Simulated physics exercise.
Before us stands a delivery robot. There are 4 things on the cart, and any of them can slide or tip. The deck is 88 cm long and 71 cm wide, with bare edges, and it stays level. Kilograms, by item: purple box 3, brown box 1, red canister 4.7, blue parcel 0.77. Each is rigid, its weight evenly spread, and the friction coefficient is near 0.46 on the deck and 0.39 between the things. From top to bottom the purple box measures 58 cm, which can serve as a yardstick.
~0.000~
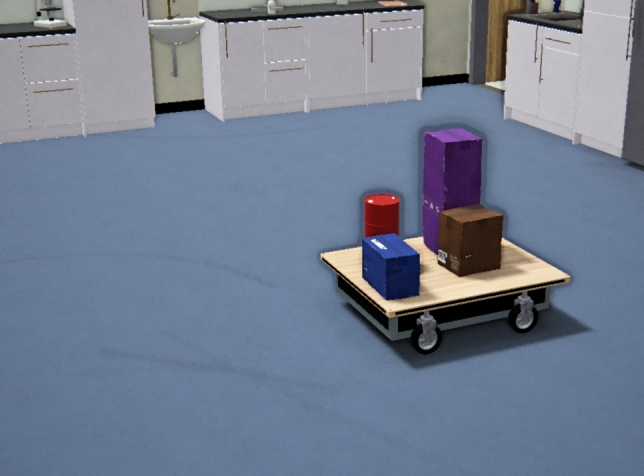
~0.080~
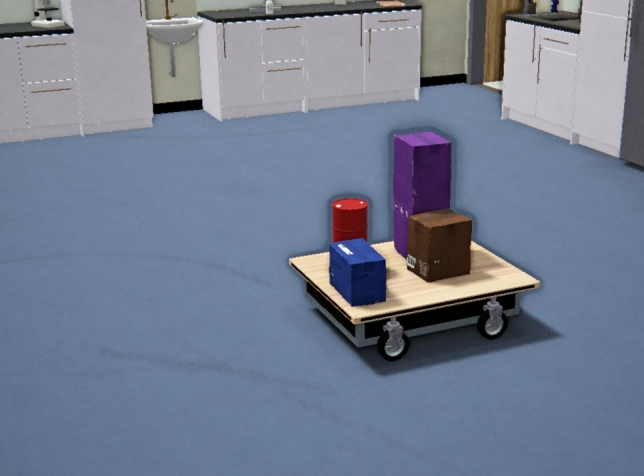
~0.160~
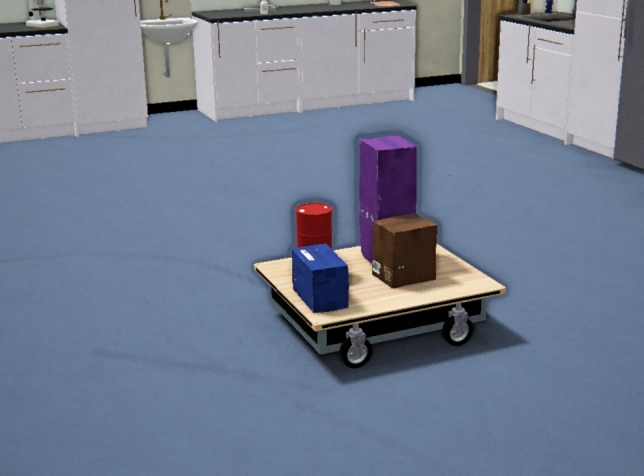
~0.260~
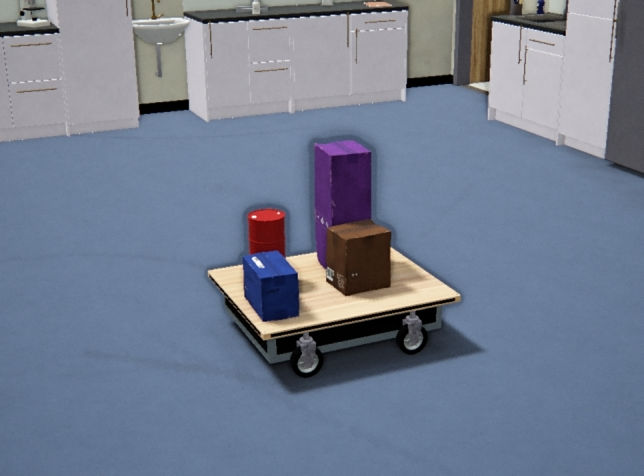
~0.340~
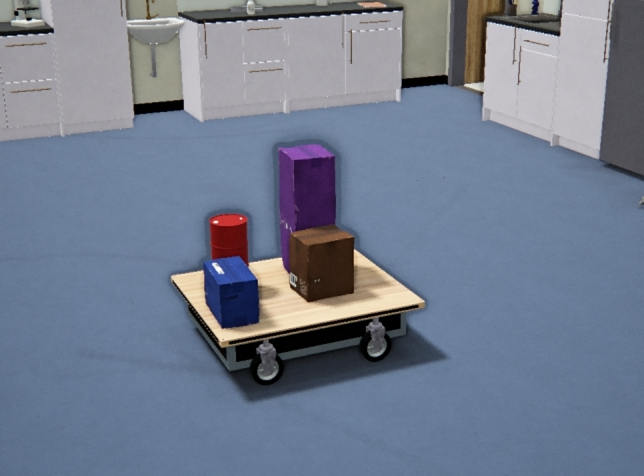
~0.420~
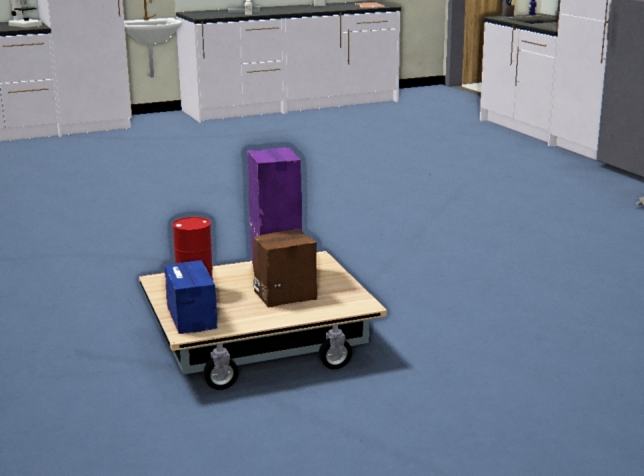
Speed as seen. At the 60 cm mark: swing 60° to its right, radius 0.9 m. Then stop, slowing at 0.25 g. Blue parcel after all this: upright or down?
Down.
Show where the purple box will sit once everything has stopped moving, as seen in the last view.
Resting point, approx. (12, 175) px.
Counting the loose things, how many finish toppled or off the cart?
Total: 2.
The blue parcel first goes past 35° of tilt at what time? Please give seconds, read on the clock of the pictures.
I'd put it at some 0.9 s.
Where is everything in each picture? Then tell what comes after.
The first frame shows cart 0 cm along; blue parcel (390, 266); purple box (451, 193).
The second frame shows cart 15 cm along; purple box (421, 197).
The third frame shows cart 30 cm along; brown box (404, 250).
The fourth frame shows cart 49 cm along; purple box (343, 208); brown box (358, 257).
The fifth frame shows cart 65 cm along; red canister (230, 254); purple box (307, 212).
The sixth frame shows cart 80 cm along, turned 4°; blue parcel (190, 296) moved 2 cm; brown box (285, 268).
After 0.72 s, cart 137 cm along, turned 39°; blue parcel now off the cart; red canister 11° off upright; brown box moved 2 cm.
After 1.02 s, cart 193 cm along, turned 60°; red canister 66° off upright; brown box moved 4 cm.
After 1.52 s, cart 252 cm along, turned 60°; red canister now off the cart; brown box moved 4 cm.
In the end (2.2 s), off the cart and tipped over, red canister and blue parcel; the other 2 under 10 cm from the start.
